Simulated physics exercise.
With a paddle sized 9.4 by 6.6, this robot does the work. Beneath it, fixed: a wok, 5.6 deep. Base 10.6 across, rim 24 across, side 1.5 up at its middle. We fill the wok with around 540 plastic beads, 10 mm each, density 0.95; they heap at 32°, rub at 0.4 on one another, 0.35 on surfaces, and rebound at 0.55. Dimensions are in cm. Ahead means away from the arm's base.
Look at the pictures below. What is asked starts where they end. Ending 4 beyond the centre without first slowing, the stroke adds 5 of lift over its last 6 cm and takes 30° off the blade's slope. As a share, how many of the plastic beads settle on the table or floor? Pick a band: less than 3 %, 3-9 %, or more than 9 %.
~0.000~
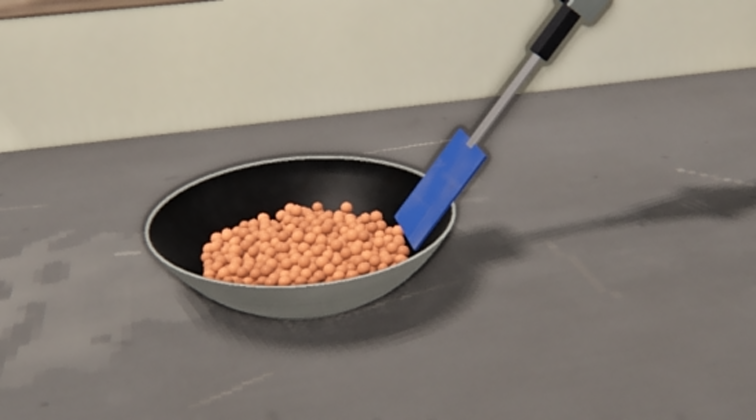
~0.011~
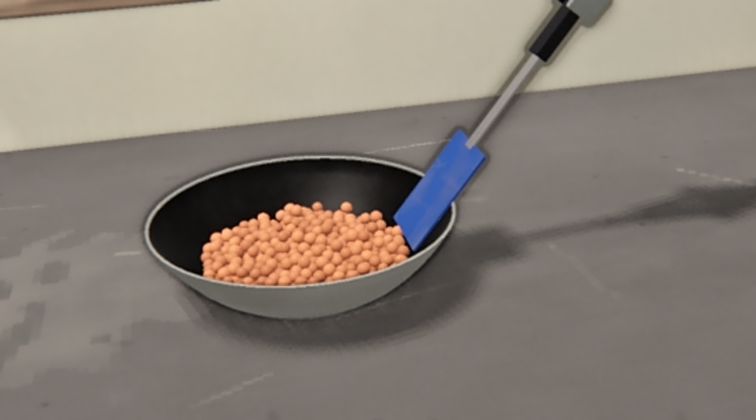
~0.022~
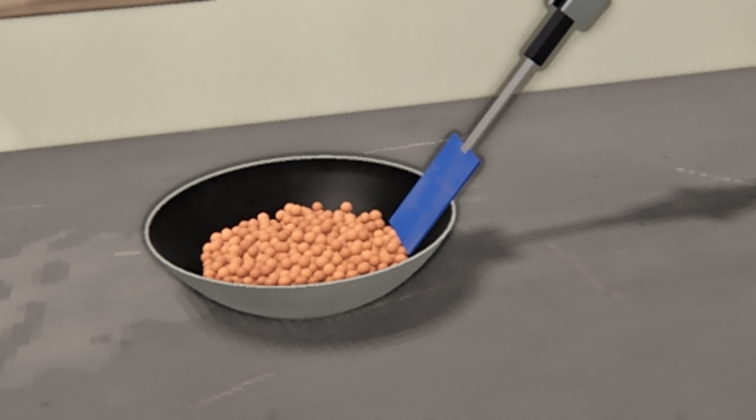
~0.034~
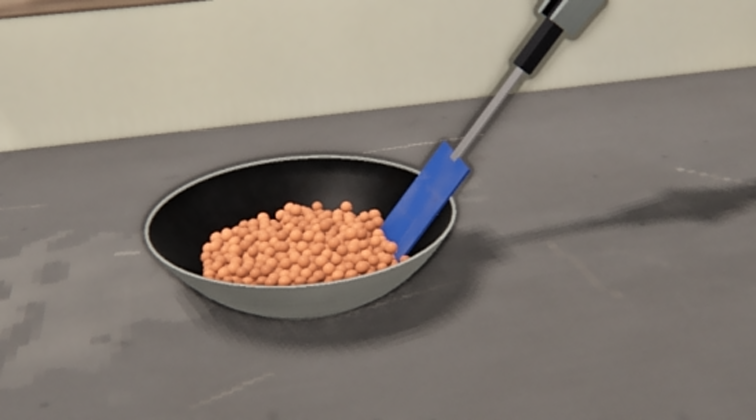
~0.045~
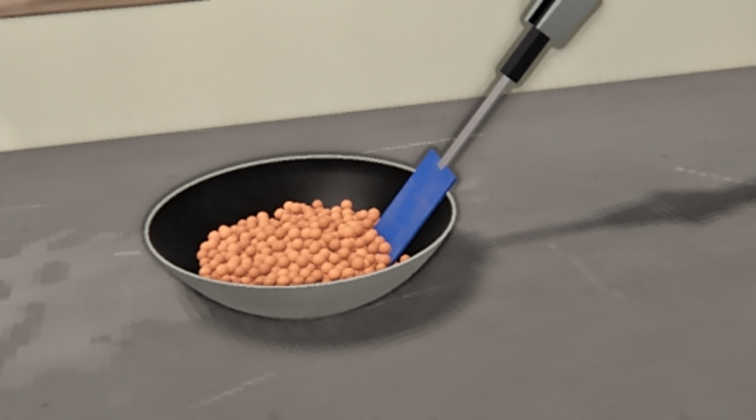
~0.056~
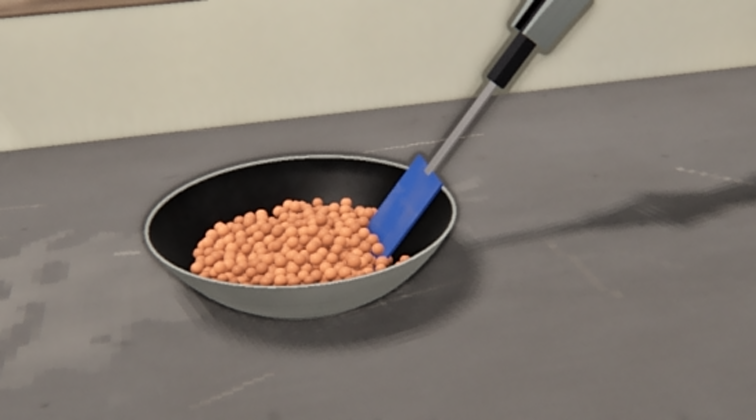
It falls in the band 3-9 %.
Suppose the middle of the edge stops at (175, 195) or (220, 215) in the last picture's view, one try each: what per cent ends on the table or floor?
Respectively about 25 and 10 percent end on the table or floor.
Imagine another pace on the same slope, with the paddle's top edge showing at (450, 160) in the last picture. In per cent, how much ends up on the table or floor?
Expect about 0 per cent there.
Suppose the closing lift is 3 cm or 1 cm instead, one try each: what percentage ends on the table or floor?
Estimates, in order: 0 % then 0 %.
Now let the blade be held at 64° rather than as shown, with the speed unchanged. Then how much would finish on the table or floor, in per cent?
Somewhere around 5 per cent would end on the table or floor.
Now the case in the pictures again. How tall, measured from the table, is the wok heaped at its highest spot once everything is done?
5.0 cm.
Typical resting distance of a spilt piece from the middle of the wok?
Looks like roughly 48 centimetres to me.
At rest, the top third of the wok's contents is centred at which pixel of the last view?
Pixel position: Approx. (229, 253).
By 0.08 s, sloping 49°, highest piece 5 above the table; 536 in the wok.
By 0.11 s, sloping 38°, highest piece 6 above the table; 536 in the wok.
By 0.32 s, sloping 21°, highest piece 8 above the table; 505 in the wok, 26 on the table or floor, 5 on the blade or in flight.
By 1.37 s, sloping 21°, highest piece 4 above the table; 505 in the wok, 31 on the table or floor.
Final count, 505 in the wok, 31 on the table or floor. That is 6 % on the table or floor.
